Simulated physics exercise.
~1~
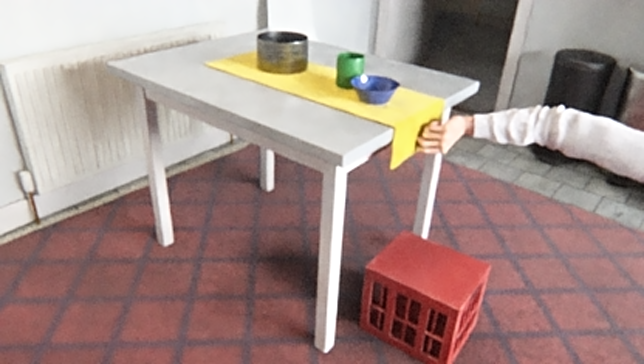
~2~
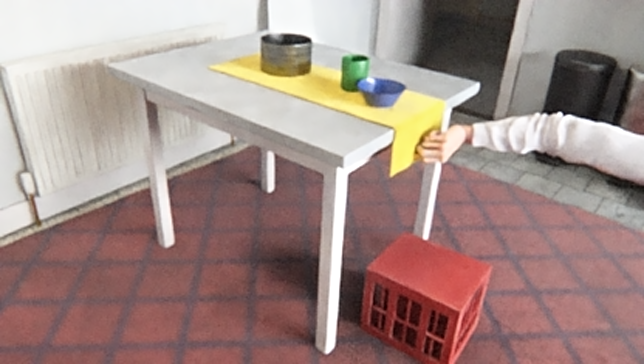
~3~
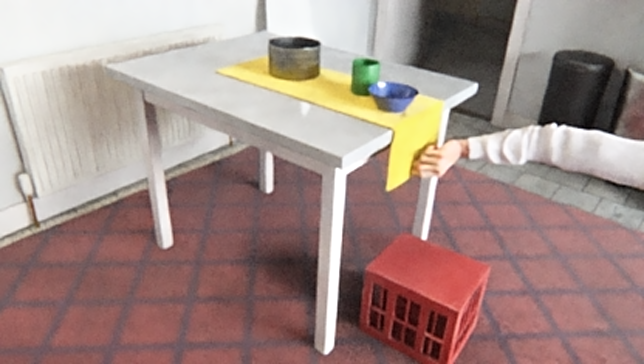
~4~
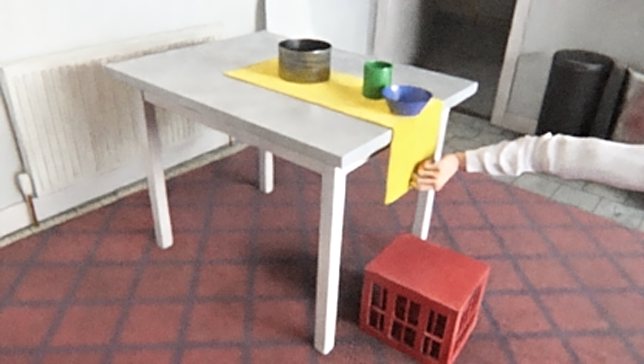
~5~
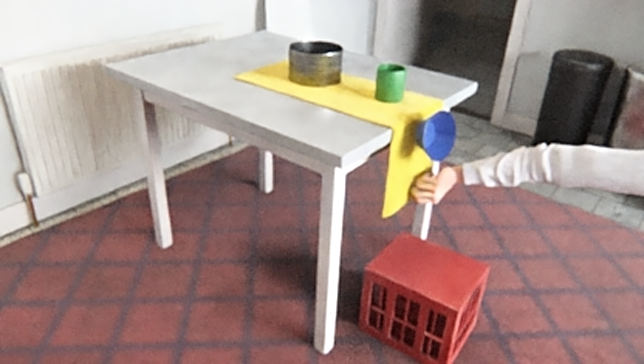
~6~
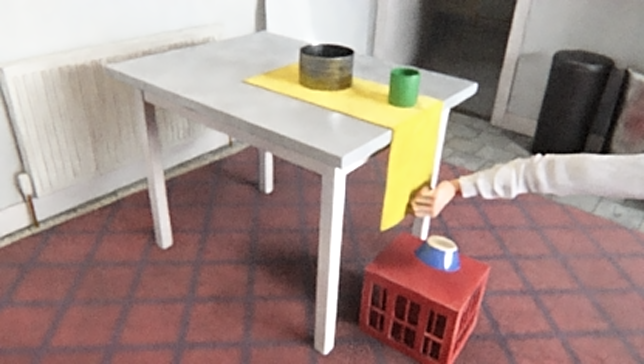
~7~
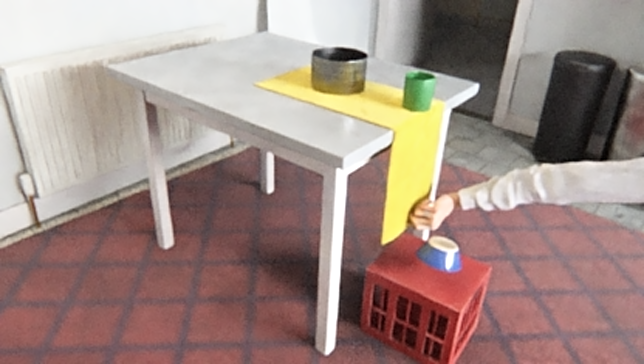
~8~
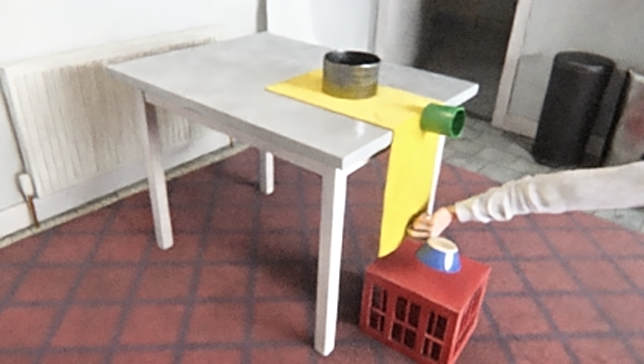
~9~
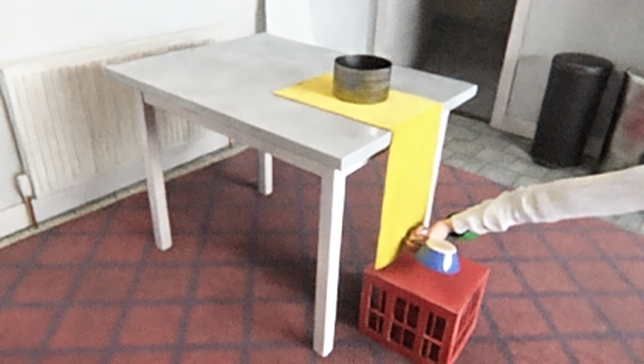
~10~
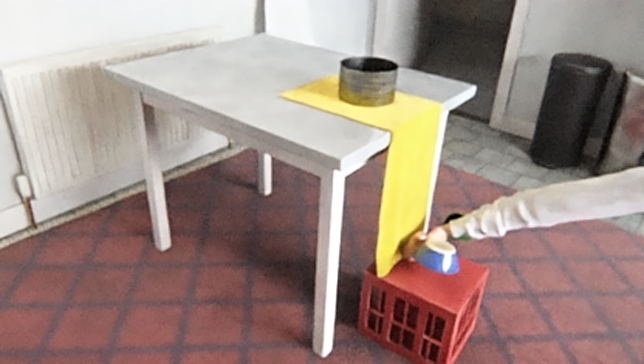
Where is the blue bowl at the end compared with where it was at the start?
At the start the blue bowl sits on the yellow scarf on the table, near its right end. By the end it is down below, upside down on top of the red crate.
Hand tugging a yellow scarf over a table's end, dropping blue bowl then green mug, the pot staying on top.
